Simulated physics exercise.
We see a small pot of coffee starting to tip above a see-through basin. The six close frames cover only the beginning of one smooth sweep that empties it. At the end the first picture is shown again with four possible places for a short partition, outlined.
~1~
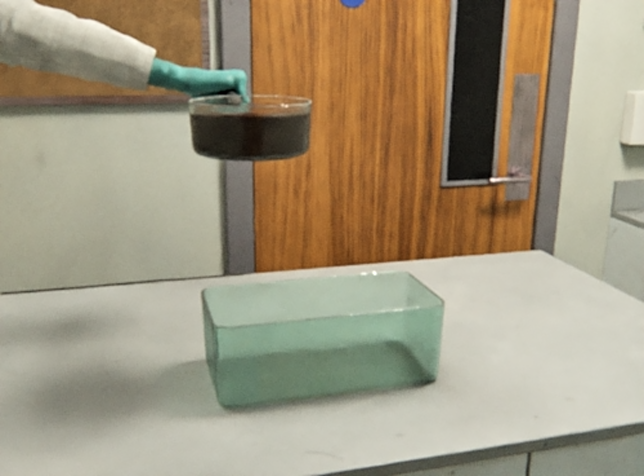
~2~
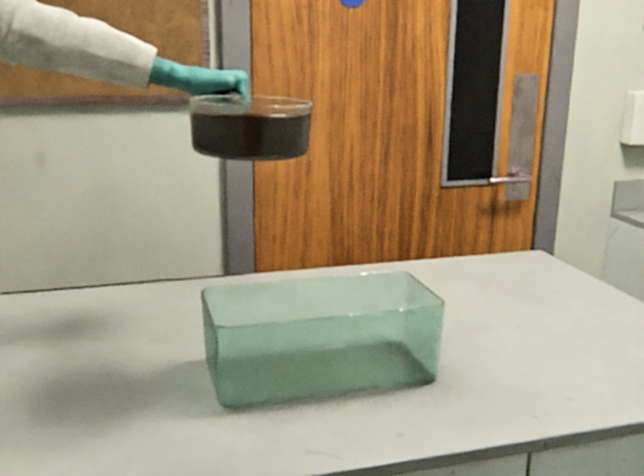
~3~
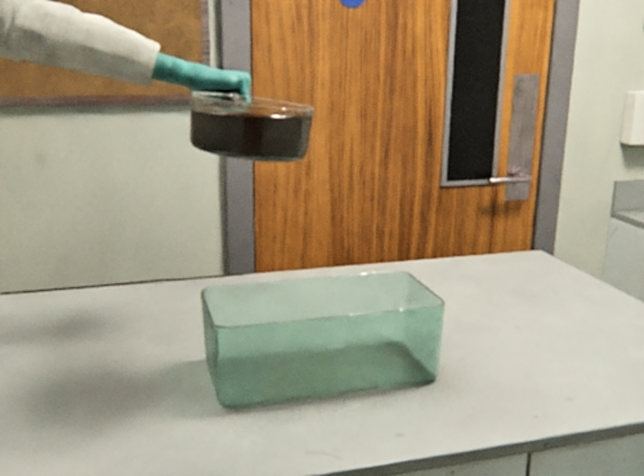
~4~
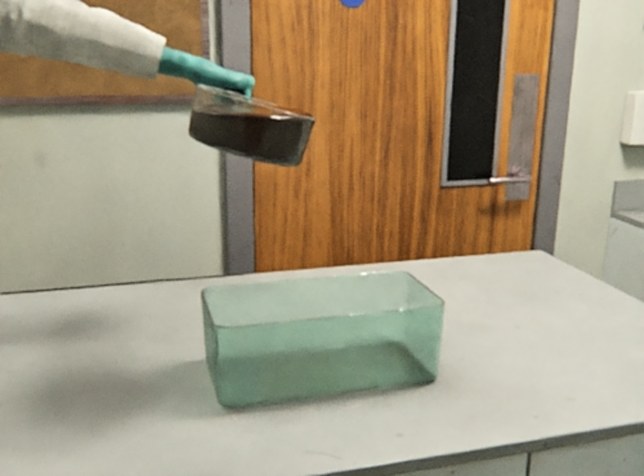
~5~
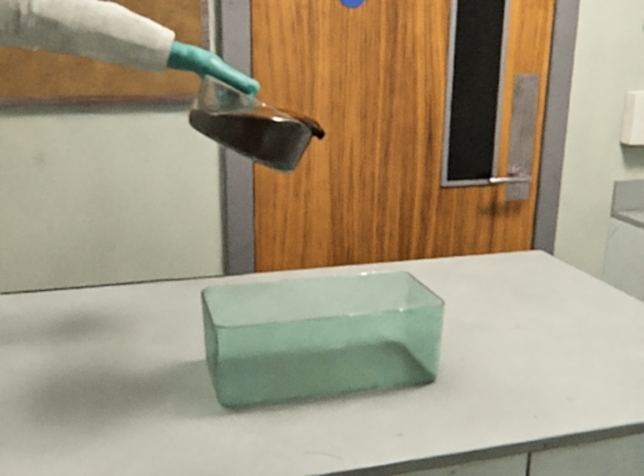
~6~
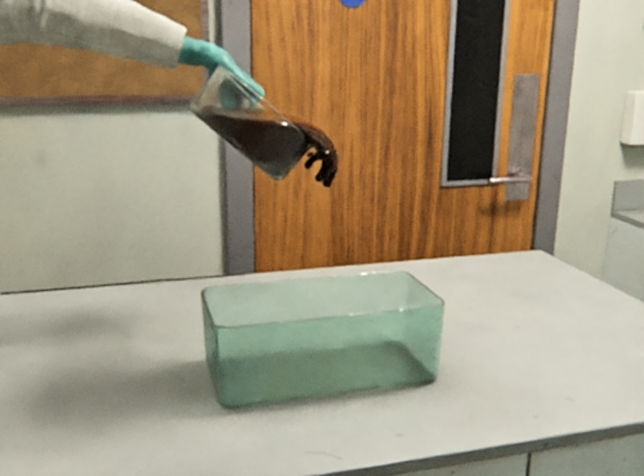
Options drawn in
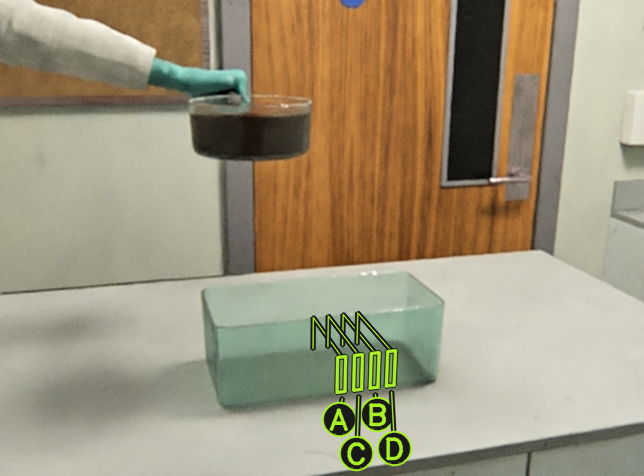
To begin with, a teal-gloved hand holds a small clear pot of dark coffee level above a see-through, greenish basin on a pale table. The hand then tips the pot steadily to the right, and the coffee slides over the lip and hangs below it in dark, finger-like strands.
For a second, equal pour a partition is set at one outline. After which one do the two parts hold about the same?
The best position is B.
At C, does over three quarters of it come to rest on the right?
No.
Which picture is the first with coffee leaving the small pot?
In picture 4.
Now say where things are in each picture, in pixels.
In the first frame, upright, lip at (307, 100); basin from (217, 406) to (437, 378); nothing has left yet.
In the second frame, upright, lip at (308, 101); nothing has left yet.
In the third frame, tipped about 7°, lip at (309, 107); nothing has left yet.
In the fourth frame, tipped about 16°, lip at (311, 116); coffee is over the lip, down to (307, 115).
In the fifth frame, tipped about 28°, lip at (311, 129); coffee is over the lip, down to (317, 136).
In the sixth frame, tipped about 41°, lip at (309, 143); coffee is over the lip, down to (324, 182).
On the marked copy, A at (342, 398); B at (375, 393); C at (358, 396); D at (391, 391).
If A is chosen, about 23 % ends left of the wall and 75 % right of it.
If B is chosen, about 51 % ends left of the wall and 46 % right of it; 3 % is lost outside.
If C is chosen, about 32 % ends left of the wall and 66 % right of it.
If D is chosen, about 70 % ends left of the wall and 26 % right of it; 4 % is lost outside.
